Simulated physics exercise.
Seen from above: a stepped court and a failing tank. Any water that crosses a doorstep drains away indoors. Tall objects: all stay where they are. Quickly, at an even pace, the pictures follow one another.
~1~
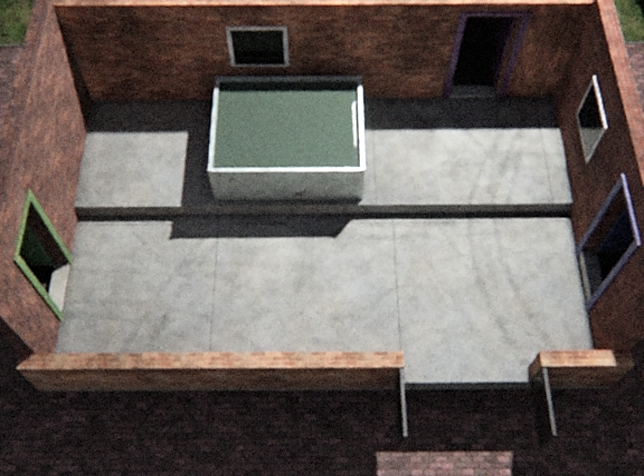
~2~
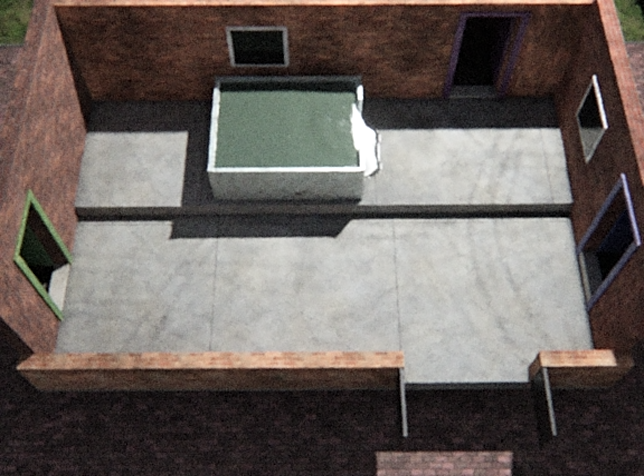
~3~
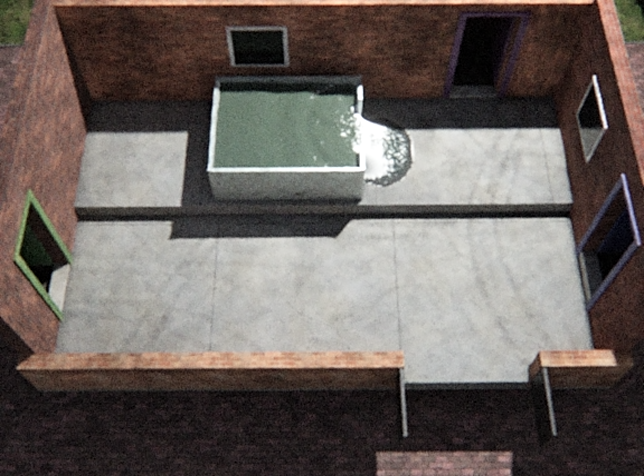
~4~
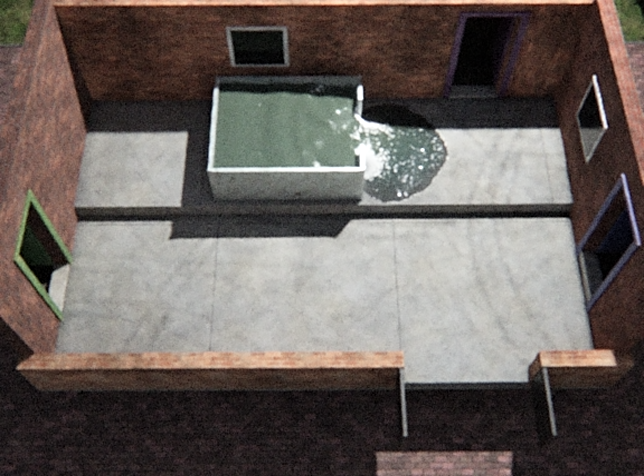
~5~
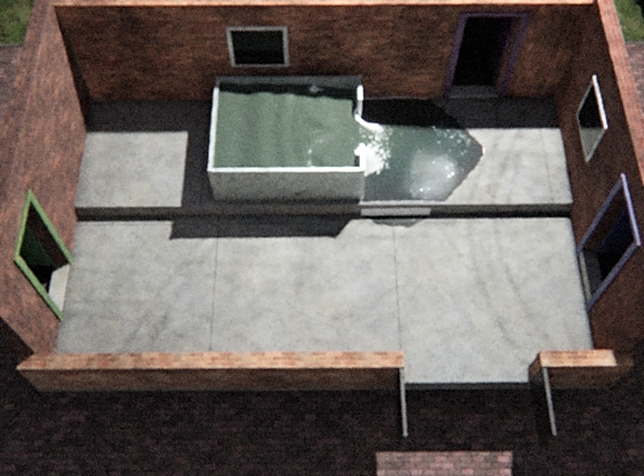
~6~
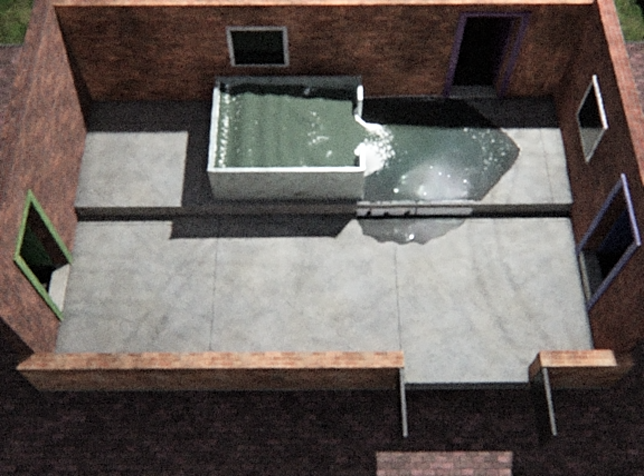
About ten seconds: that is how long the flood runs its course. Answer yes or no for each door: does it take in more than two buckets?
Green door: No; blue door: No; purple door: Yes.
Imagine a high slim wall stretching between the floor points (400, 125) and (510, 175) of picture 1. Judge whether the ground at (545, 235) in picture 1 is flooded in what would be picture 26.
There: Awash.
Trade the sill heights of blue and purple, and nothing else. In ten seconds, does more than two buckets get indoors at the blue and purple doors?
Blue overflows, purple stays within bounds.
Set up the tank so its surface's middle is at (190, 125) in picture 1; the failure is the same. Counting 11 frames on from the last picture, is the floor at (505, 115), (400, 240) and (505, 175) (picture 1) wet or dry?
Result: Inundated; inundated; inundated.
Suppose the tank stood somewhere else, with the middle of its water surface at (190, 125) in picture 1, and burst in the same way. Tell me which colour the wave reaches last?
Answer: The door marked green.
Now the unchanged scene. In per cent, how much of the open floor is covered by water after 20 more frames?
Close to 40 %.
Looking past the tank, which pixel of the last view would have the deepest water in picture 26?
Roughly at pixel (597, 366).
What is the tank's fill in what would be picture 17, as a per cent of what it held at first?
60 per cent or thereabouts.
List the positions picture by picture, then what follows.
Still water in the tank at (288, 125), in the first picture.
The front is at (368, 129), out from the gap at (358, 143), in the second picture.
The front is at (405, 137), out from the gap at (358, 144), in the third picture.
The front is at (443, 148), out from the gap at (358, 145), in the fourth picture.
The front is at (477, 147), out from the gap at (358, 143), in the fifth picture.
Water pours out at (358, 143) and has run to (514, 147), in the sixth picture.
A moment on, water covers 30 % of the floor; the green door not reached, the blue door not reached, the purple door under two buckets in.
Next, water covers 35 % of the floor; the green door not reached, the blue door wet at the sill, nothing in, the purple door over two buckets in.
Then, water covers 40 % of the floor; the green door not reached, the blue door wet at the sill, nothing in, the purple door over two buckets in.
Later, water covers 60 % of the floor; the green door not reached, the blue door under two buckets in, the purple door far over two buckets in.
In the end, water covers 85 % of the floor; the green door under two buckets in, the blue door under two buckets in, the purple door far over two buckets in.
